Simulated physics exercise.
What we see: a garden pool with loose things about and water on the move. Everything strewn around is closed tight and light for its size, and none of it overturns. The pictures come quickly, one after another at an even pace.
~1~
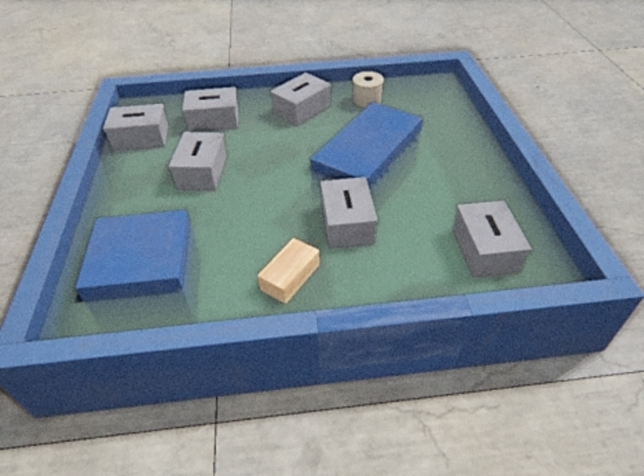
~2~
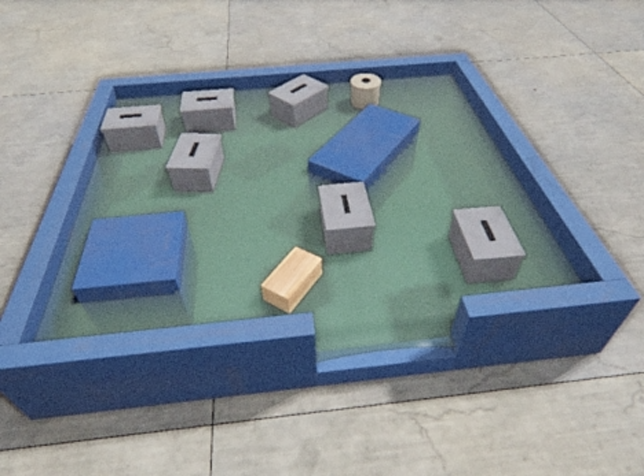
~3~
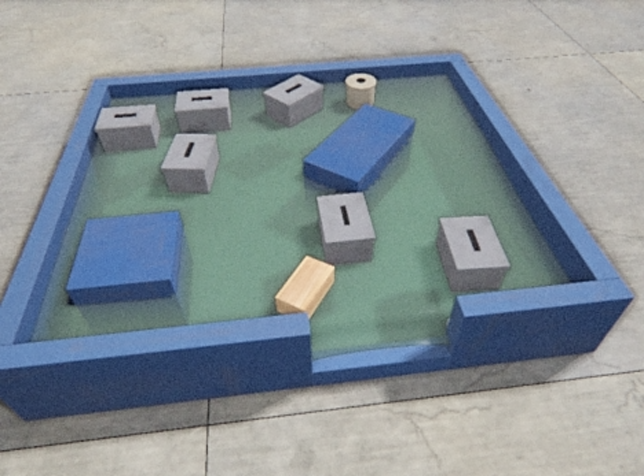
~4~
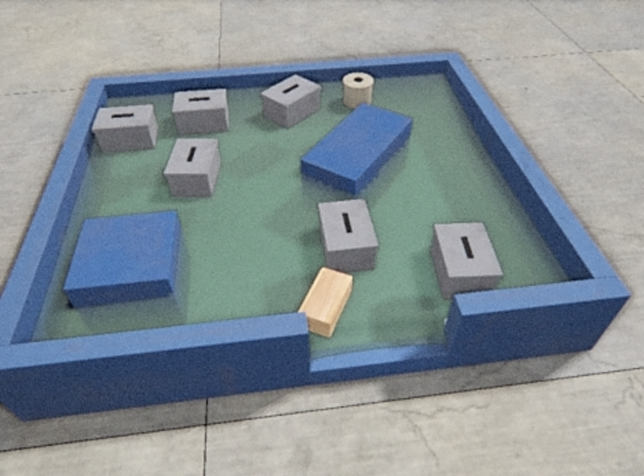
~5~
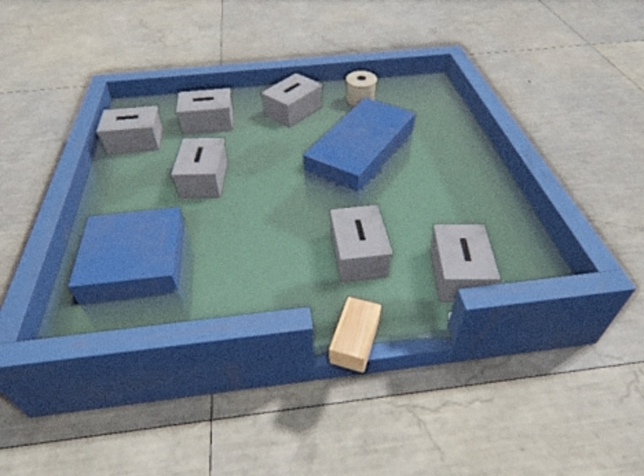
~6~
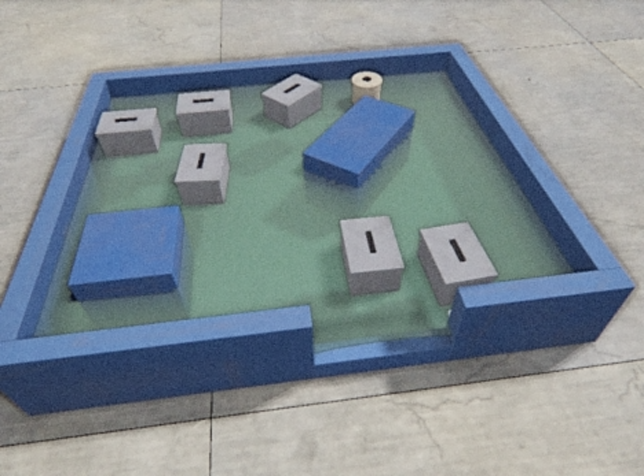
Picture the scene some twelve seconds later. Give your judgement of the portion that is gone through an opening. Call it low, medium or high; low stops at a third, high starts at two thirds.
Medium.
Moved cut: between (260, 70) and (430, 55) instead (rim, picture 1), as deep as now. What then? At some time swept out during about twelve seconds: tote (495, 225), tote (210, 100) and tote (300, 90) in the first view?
Answer, item by item: Not lost, lost, lost.
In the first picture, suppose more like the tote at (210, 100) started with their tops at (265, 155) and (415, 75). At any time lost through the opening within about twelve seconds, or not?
Exits, remains.
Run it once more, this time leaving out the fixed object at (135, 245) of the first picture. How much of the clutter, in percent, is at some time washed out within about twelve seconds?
Result: Approx. 40 %.
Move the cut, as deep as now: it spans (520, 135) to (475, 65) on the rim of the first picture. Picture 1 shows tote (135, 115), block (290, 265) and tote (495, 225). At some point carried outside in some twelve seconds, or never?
The three read no escape, no escape and escape, in that order.
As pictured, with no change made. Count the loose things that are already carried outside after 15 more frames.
That makes 3.
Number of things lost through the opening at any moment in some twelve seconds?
So, 4 of them.
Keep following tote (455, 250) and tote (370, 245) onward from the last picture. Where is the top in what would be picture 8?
Roughly (431, 258), then (388, 301).
A moment on, 1 of 8 are out; 7 afloat.
Next, 3 of 8 are out; 5 afloat.
Later, 3 of 8 are out; 5 afloat.
In the end, 4 of 8 are out; 4 afloat.
